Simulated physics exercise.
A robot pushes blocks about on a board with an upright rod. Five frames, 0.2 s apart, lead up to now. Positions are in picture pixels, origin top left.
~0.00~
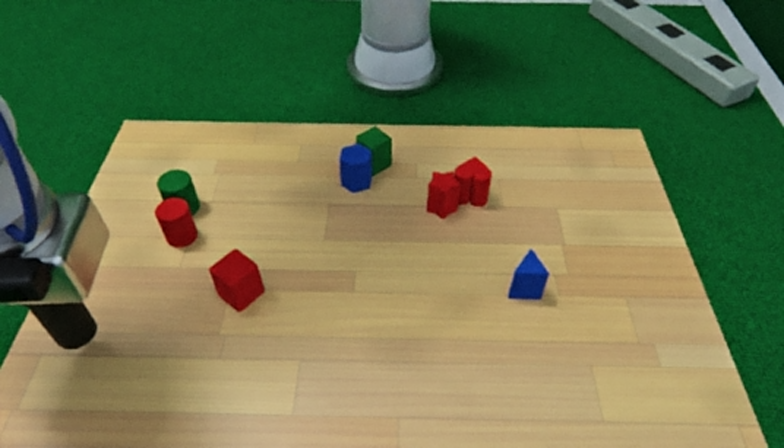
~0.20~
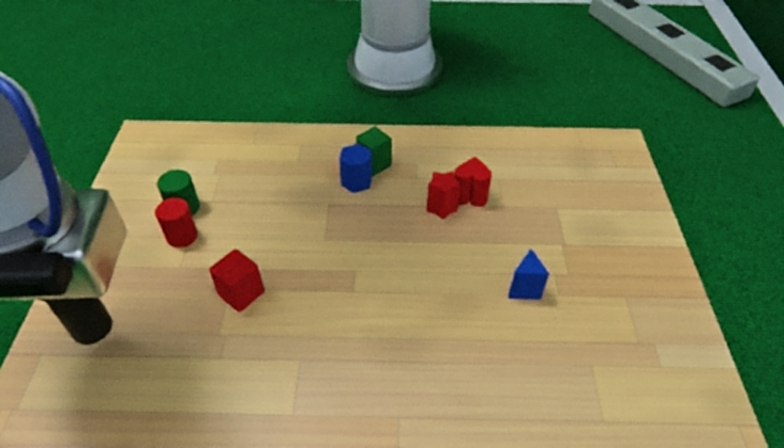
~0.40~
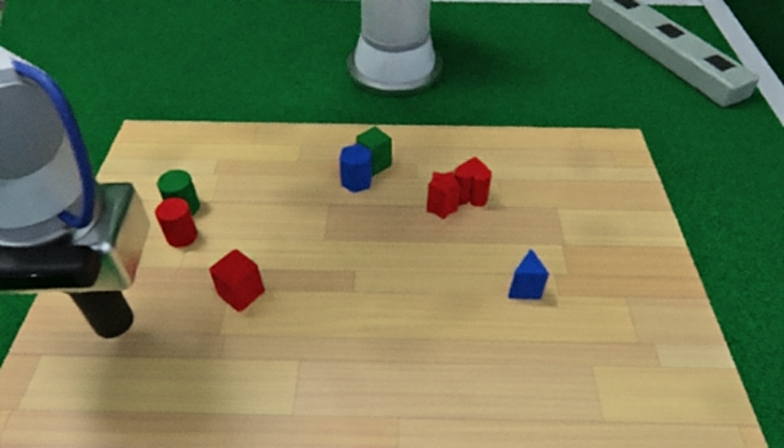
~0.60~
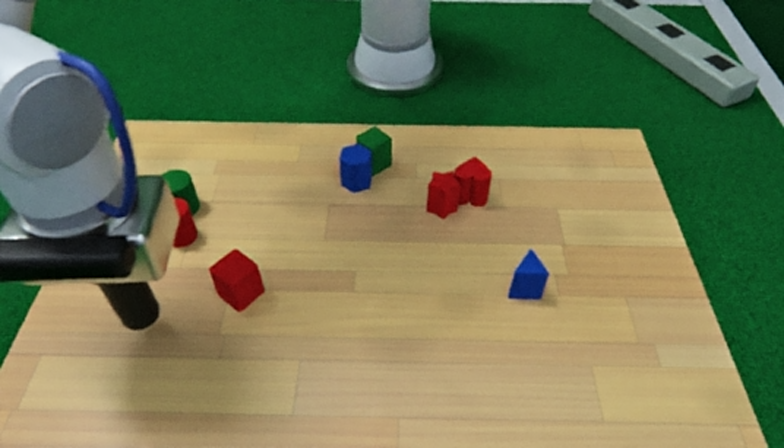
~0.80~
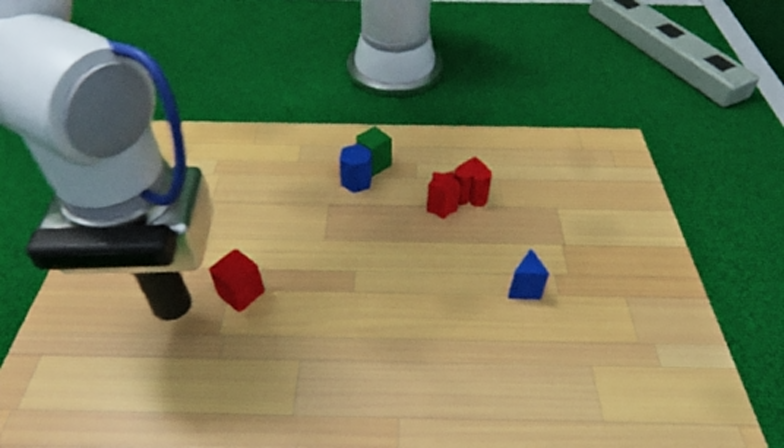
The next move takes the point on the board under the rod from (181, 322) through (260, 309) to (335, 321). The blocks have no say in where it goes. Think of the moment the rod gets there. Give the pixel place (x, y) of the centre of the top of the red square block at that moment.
Most likely (261, 253).
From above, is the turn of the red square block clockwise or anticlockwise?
Spins counterclockwise.
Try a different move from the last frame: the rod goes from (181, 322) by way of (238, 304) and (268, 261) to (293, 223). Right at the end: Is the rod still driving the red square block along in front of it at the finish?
Yes, I think so.
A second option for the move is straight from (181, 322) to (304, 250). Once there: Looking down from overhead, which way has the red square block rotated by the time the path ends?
Its rotation is clockwise.
What follows on the original path. One third of the way, rod at (229, 296); red square block at (250, 258), turned 20° anticlockwise.
Two thirds of the way, rod at (283, 296); red square block at (261, 253), turned 40° anticlockwise.
At the end, rod at (333, 305); red square block at (261, 253), turned 40° anticlockwise.
